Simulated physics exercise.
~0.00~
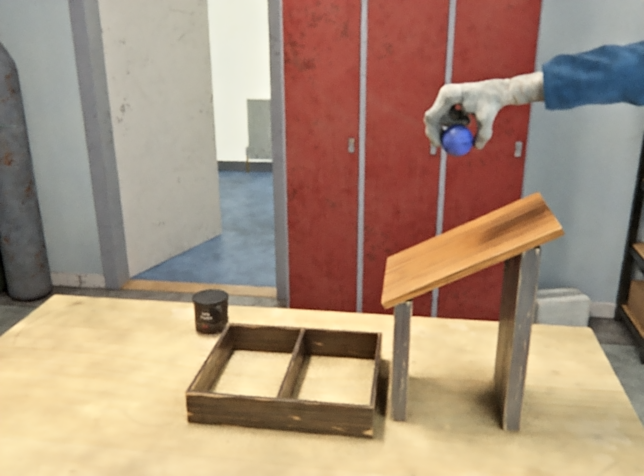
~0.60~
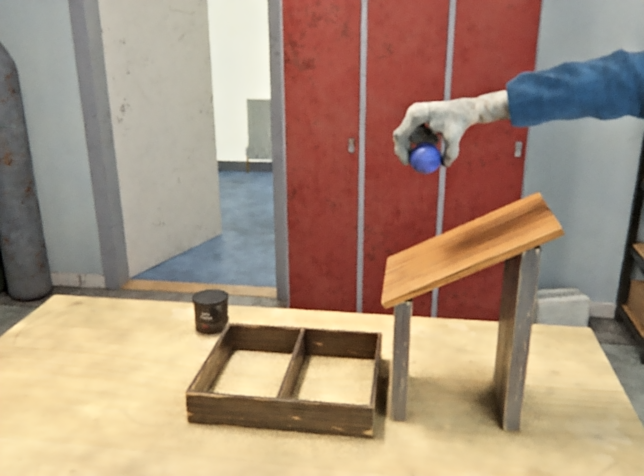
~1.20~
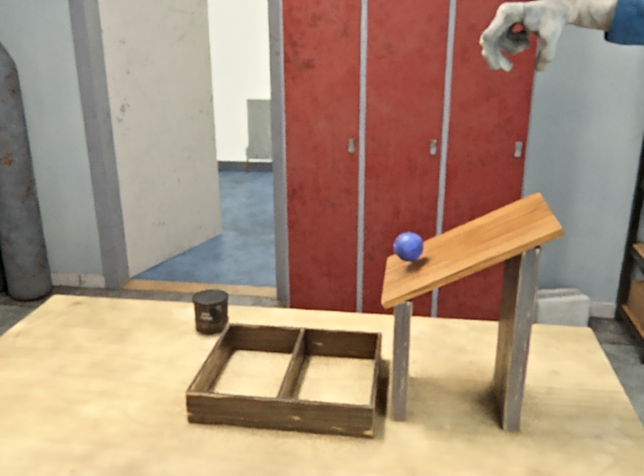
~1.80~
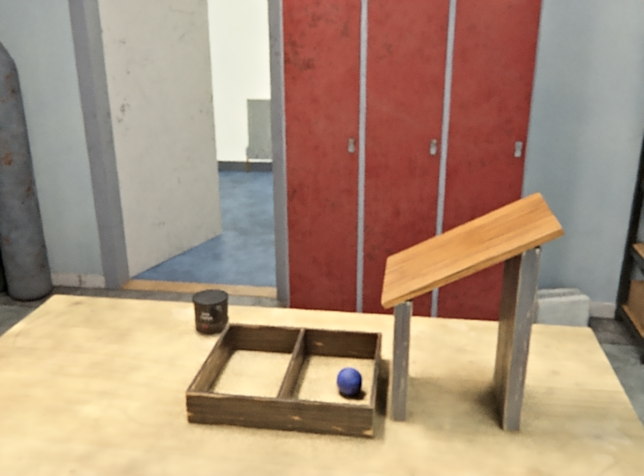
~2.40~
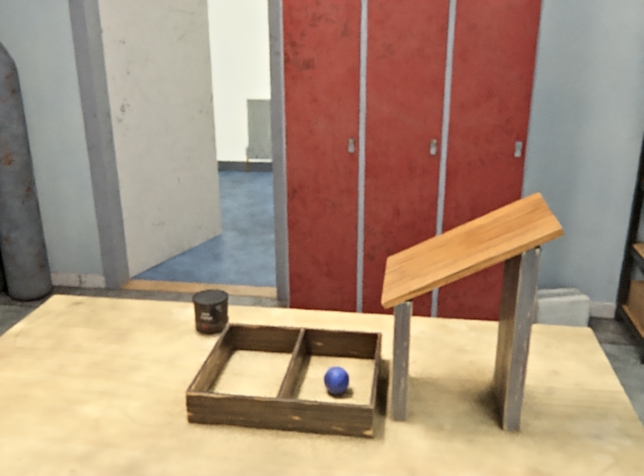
The footage shows a gloved hand holding a blue ball above a sloped wooden board, then letting go and drawing back as the ball moves down the slope, drops into the nearer bay of a two-bay tray and shifts slightly left, while a black tin stays in place.
